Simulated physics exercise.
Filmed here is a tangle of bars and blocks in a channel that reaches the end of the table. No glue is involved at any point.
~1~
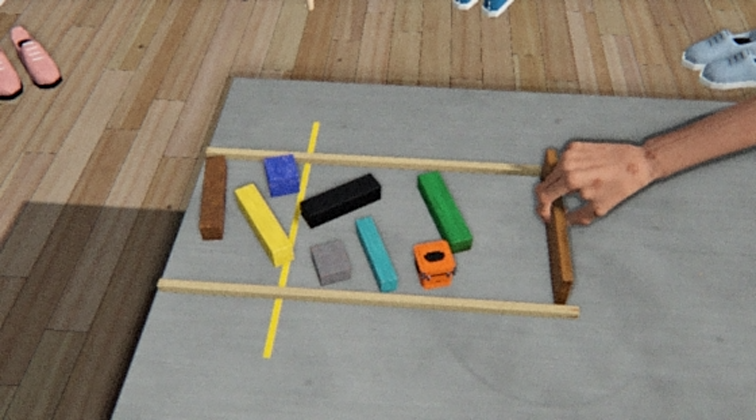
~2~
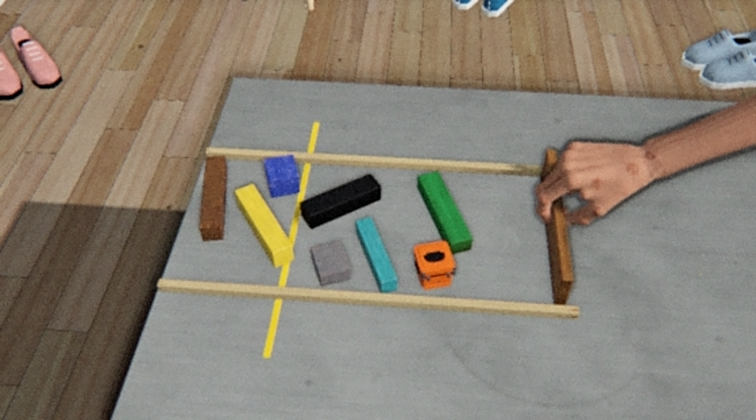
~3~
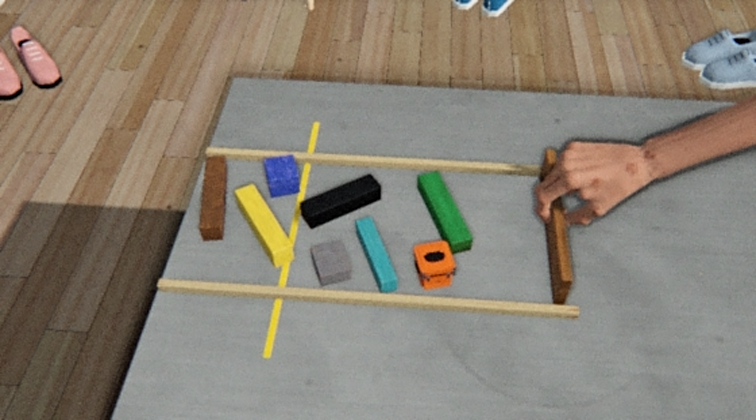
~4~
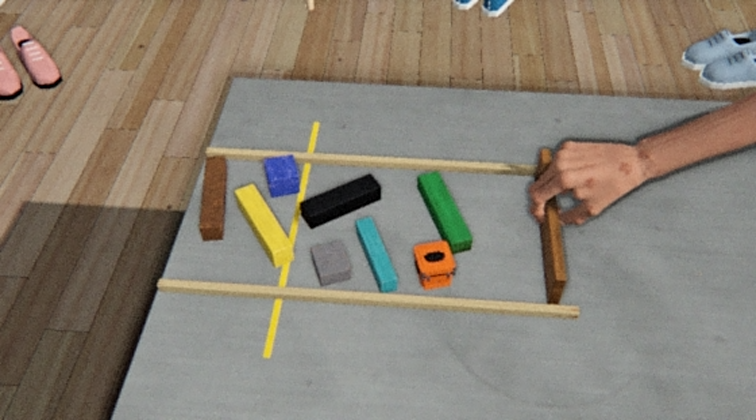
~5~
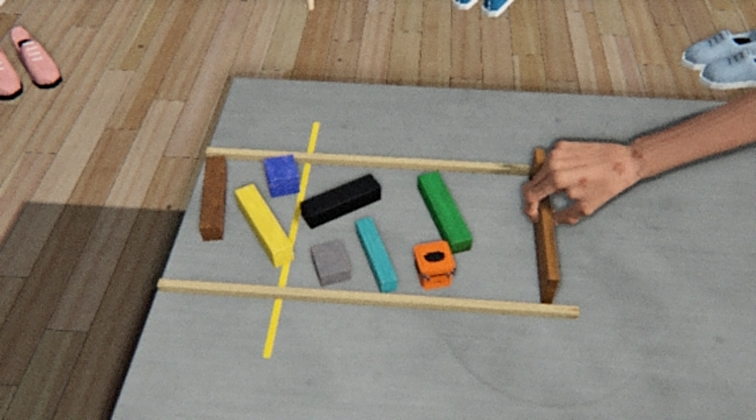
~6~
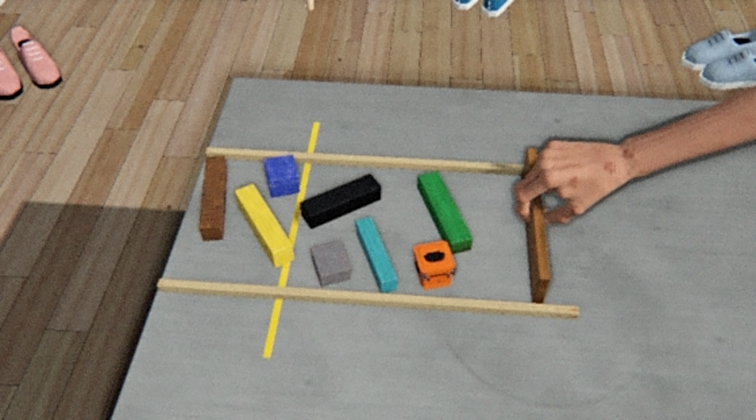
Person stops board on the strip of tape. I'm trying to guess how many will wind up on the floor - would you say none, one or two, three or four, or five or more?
I expect not one of them will drop off.
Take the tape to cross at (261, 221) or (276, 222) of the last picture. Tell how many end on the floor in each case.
2 and 1.
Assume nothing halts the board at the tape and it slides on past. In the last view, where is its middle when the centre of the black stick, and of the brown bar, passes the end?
Roughly (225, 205); roughly (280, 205).
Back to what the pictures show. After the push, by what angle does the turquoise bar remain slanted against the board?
The angle is some 5°.
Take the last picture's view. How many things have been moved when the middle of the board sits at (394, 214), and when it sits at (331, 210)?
5 by the first point, 7 by the second.
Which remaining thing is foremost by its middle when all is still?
It's the brown bar.
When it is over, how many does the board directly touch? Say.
It is in contact with 2.
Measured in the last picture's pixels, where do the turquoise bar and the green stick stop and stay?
Result: One about (246, 250), other about (287, 202).
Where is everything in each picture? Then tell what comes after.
The first frame shows brown bar (214, 197); yellow bar (264, 224); blue block (282, 176); board (555, 224); tape (295, 223).
The second frame shows yellow bar (264, 224); black stick (341, 201).
The third frame shows blue block (282, 176); green stick (444, 212).
The fourth frame shows brown bar (214, 197); turquoise bar (376, 255).
The fifth frame shows yellow bar (264, 224); orange case (434, 265).
The sixth frame shows brown bar (214, 197); yellow bar (264, 224); blue block (282, 176); board (534, 223); tape (295, 223).
A little later, none off yet; brown bar at rest near (214, 197); yellow bar at rest near (264, 224); blue block at rest near (282, 176).
When it is over, the number that fall off is zero.
